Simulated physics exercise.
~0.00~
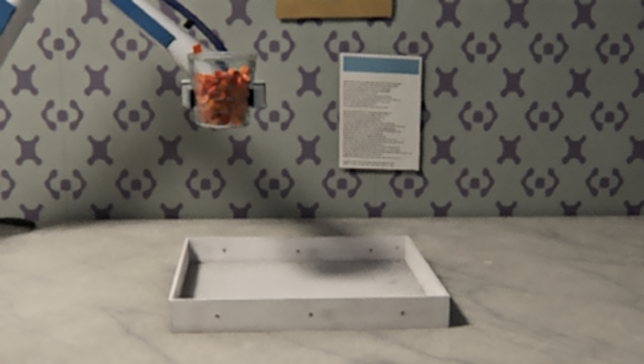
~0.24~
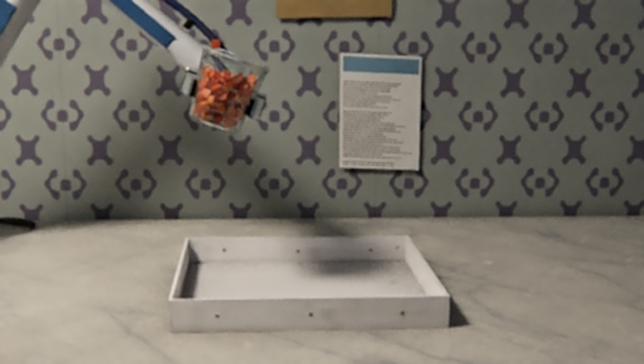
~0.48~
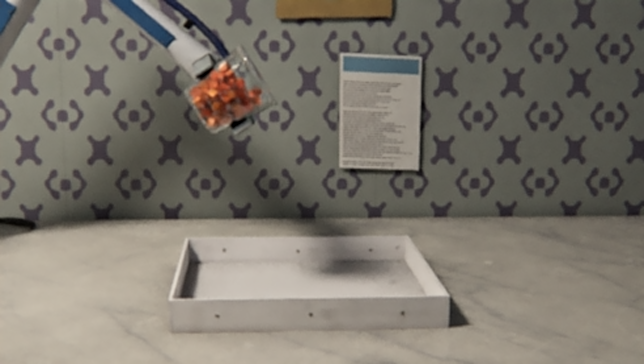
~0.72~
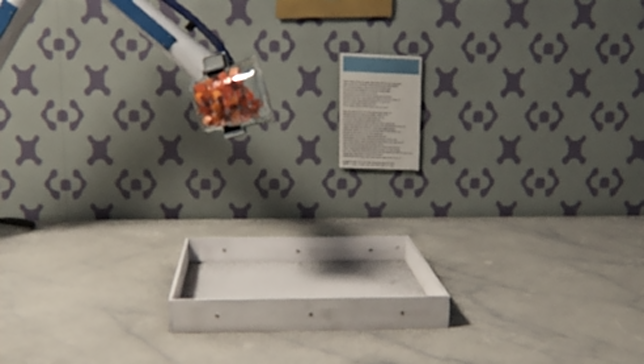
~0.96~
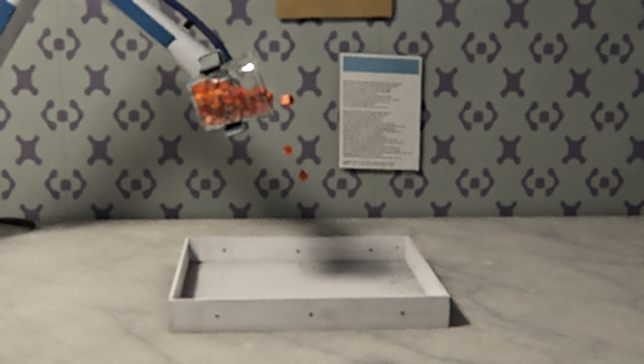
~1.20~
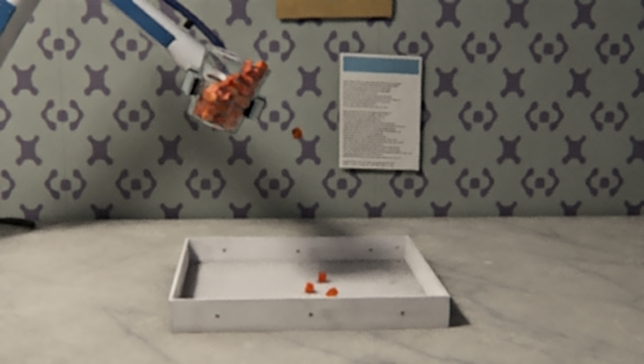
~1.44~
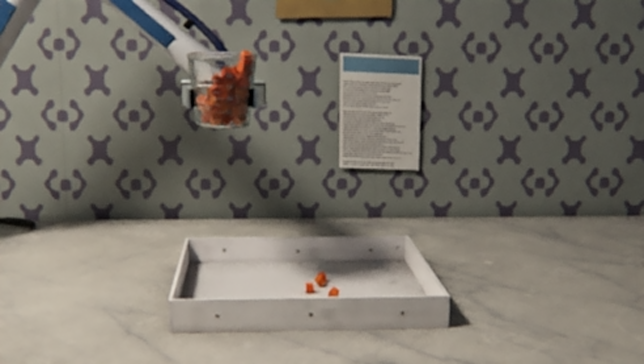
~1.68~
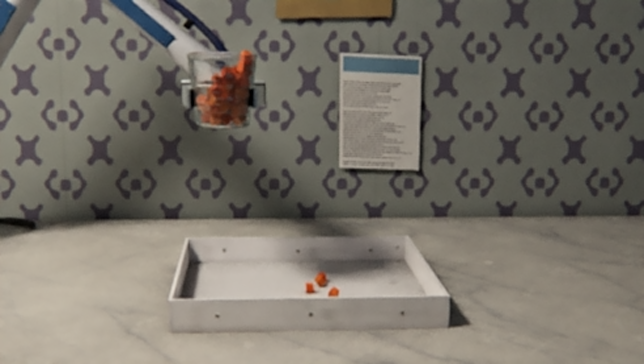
A robotic arm holds a clear beaker filled with orange-red vegetable dice above a shallow white tray on a marble-like surface, in front of a patterned wall with a sheet of printed text. The arm tips the beaker to the right, leaning it further until it lies nearly on its side. A few pieces tumble from the rim and drop toward the tray. The arm then tilts the beaker back as one last piece falls. Finally the beaker stands upright and still, holding most of its load, while a small cluster of pieces rests in the tray.
